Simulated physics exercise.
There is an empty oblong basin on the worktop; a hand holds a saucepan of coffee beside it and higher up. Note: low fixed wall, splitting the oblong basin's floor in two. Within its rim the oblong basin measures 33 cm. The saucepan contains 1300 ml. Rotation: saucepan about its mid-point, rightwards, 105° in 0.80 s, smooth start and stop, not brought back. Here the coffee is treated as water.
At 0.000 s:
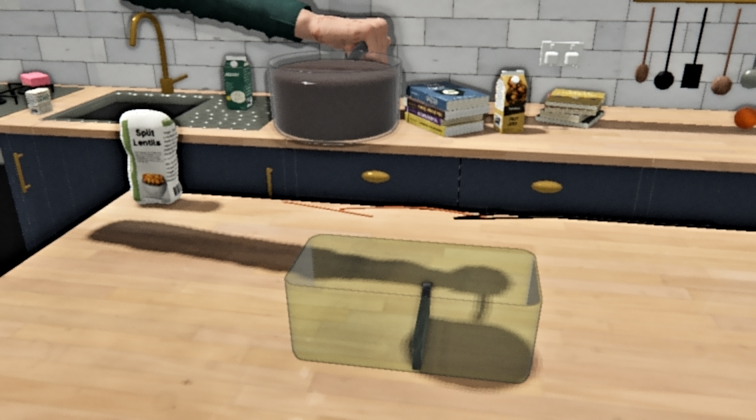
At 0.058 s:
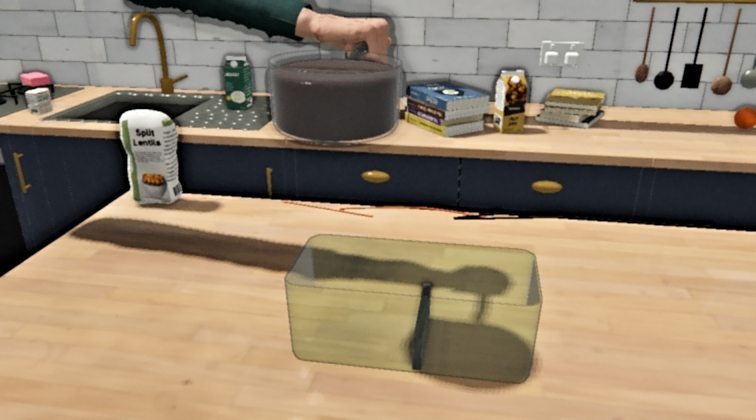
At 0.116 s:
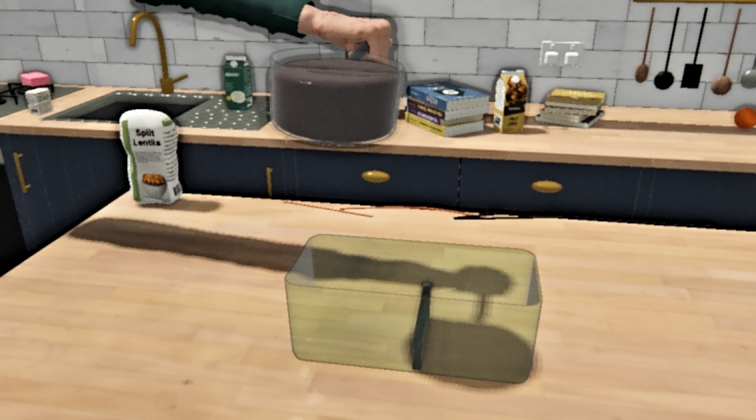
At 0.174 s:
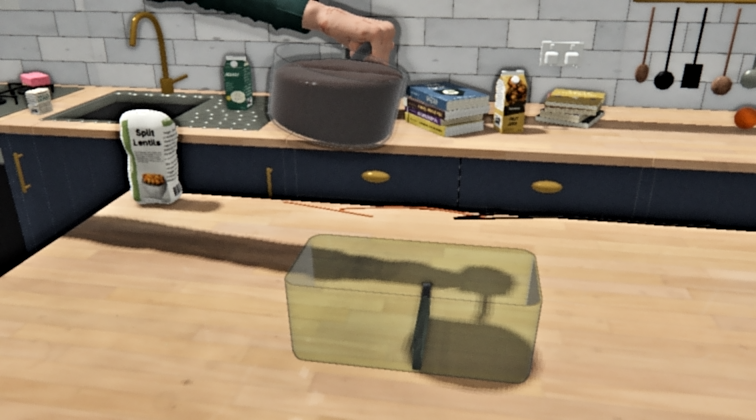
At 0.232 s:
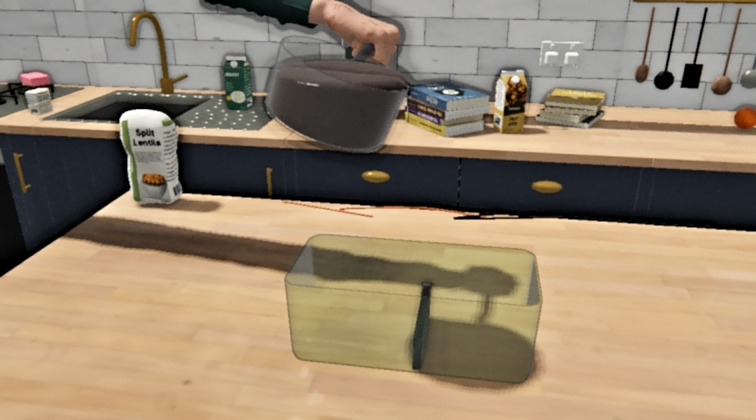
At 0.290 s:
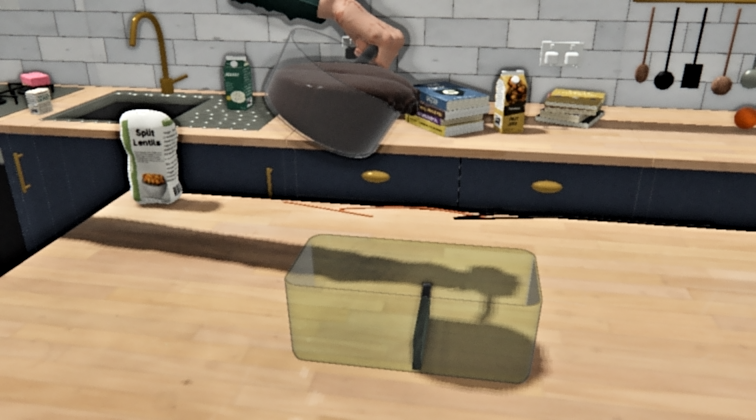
In a kitchen with white brick tiles and navy cabinets, a fixed view looks slightly down across a pale wooden worktop. An empty, see-through yellow oblong basin with a dark dividing wall stands in front, a bag of split lentils to its left, while a green-sleeved hand holds a clear saucepan of dark coffee above and behind. The hand keeps the saucepan level at first, then tilts it moderately down to the right.
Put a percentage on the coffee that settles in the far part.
Roughly 73 per cent ends up there.
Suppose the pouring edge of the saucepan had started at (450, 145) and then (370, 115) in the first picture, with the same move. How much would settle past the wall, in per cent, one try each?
Try 1: Approx. 75 %; try 2: Approx. 45 %.
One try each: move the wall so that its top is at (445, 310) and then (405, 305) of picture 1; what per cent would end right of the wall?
50 % and 90 %.
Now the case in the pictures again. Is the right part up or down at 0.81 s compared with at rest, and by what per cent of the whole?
A gain, roughly 6.
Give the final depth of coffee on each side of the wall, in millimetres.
The left side settles near 12 mm and the right side near 46 mm.
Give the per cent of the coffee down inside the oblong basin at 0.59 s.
Around 16%.
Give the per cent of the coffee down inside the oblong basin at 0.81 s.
My estimate is about 74 percent.
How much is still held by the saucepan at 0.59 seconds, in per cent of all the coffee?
Portion remaining: Approx. 30 per cent.
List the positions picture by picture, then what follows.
Tilt 0°; pouring edge (401, 64); surface from (276, 69) to (399, 73); the oblong basin's rim runs from (298, 258) to (538, 278); the wall's top is at (423, 310), in the first frame.
Tilt 1°; pouring edge (401, 66); surface from (276, 69) to (400, 74), in the second frame.
Tilt 5°; pouring edge (403, 71); surface from (277, 67) to (401, 75), in the third frame.
Tilt 12°; pouring edge (405, 79); surface from (279, 68) to (404, 77), in the fourth frame.
Tilt 20°; pouring edge (407, 90); surface from (279, 69) to (408, 82); 1 per cent is over the edge, in the fifth frame.
Tilt 31°; pouring edge (406, 103); surface from (277, 70) to (406, 93); 5 per cent is over the edge, in the sixth frame.
By 0.59 s the tilt is 89° and 31 per cent is still to pour, 0 is left of the wall and 17 right of it.
By 0.81 s the tilt is 105° and 6 per cent is still to pour, 8 is left of the wall and 67 right of it.
By 1.05 s the tilt is 105° and 1 per cent is still to pour, 21 is left of the wall and 72 right of it.
By 1.30 s the tilt is 105° and 0 per cent is still to pour, 23 is left of the wall and 73 right of it.
At rest 23 per cent lies left of the wall, 73 right of it and 4 outside.
